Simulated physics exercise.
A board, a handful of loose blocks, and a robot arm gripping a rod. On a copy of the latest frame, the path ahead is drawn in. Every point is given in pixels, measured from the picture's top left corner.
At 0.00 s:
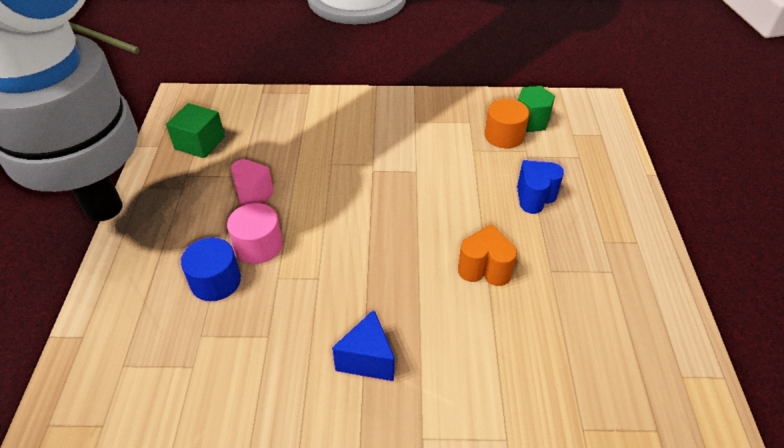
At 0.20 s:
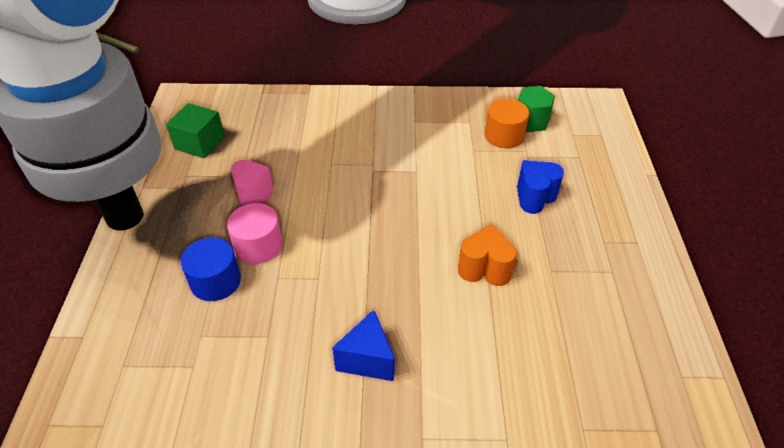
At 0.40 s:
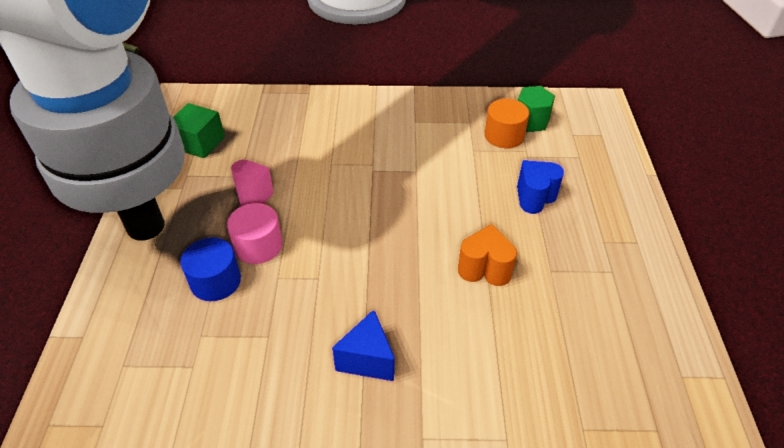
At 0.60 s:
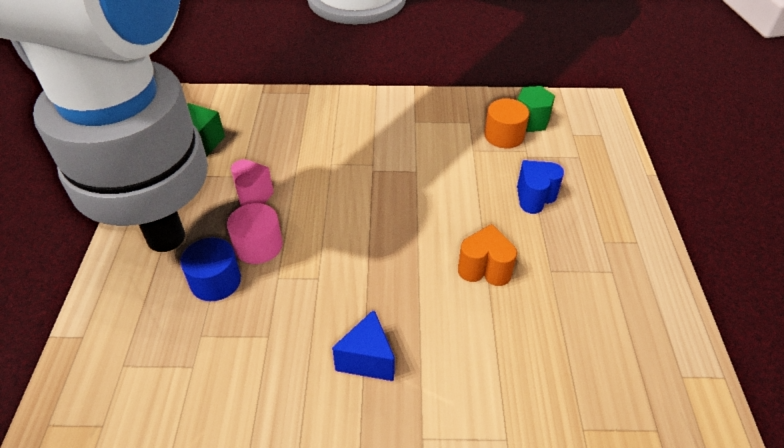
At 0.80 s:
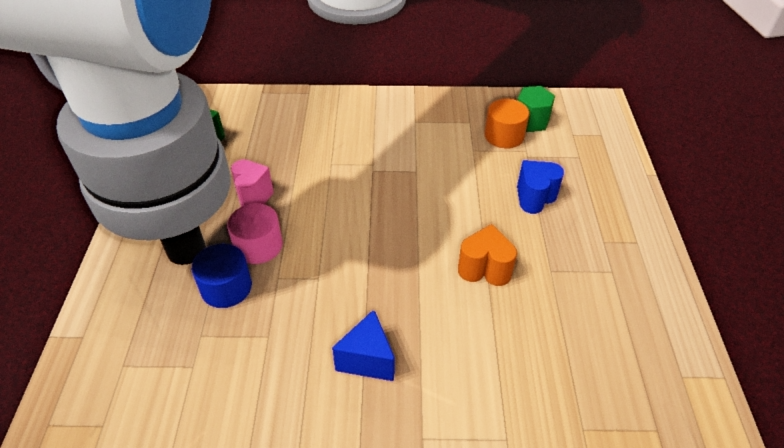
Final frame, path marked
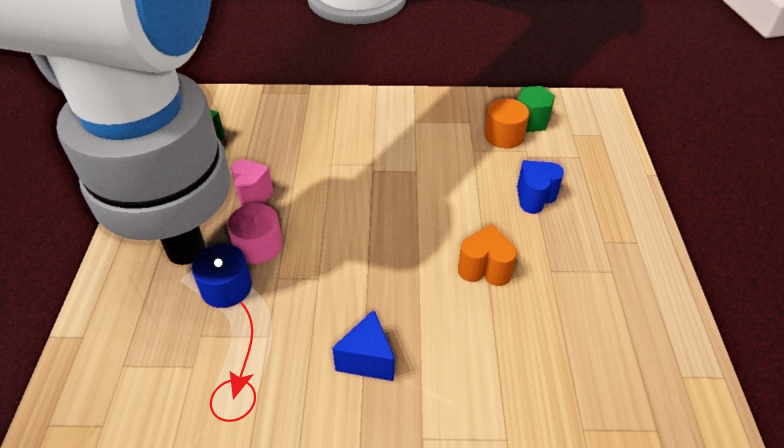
A grey and white robot arm with a short black rod stands over the left side of a pale wooden board, seen from above at a fixed angle. Blue and pink cylinders sit near it with a green cube behind, a blue triangle at the front, and orange, blue and green blocks at right. The arm glides right and slightly forward, covering most of the cube, then nudges the blue cylinder slightly rightward.
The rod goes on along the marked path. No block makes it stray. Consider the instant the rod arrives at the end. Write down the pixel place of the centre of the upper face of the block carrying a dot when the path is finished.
About (294, 311).
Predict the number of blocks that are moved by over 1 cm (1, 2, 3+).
My answer is one.
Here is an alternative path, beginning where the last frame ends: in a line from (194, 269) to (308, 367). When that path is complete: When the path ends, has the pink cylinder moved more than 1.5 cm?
No, that is not how it ends up.
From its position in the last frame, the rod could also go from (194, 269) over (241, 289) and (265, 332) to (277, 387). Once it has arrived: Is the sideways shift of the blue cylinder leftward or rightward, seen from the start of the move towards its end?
The blue cylinder is shifted sideways to the left, facing along the path from start to end.
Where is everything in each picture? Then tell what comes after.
The first frame shows lower end of the rod at (104, 209), tops of blocks, blue cylinder at (207, 256), pink cylinder at (252, 220).
The second frame shows rod at (125, 218), blocks as before.
The third frame shows rod at (146, 227), blocks as before.
The fourth frame shows rod at (166, 238), blocks as before.
The fifth frame shows rod at (187, 251), blue cylinder at (218, 263), pink cylinder at (252, 220).
The drawn path runs from (194, 269) through (234, 297) and (251, 342) to (233, 400); the dot is on the blue cylinder.
What follows on the original path. One third of the way, rod at (229, 279); blue cylinder at (267, 290).
Two thirds of the way, rod at (246, 325); blue cylinder at (294, 311).
At the end, rod at (226, 384); blue cylinder at (294, 311); pink cylinder not moved.
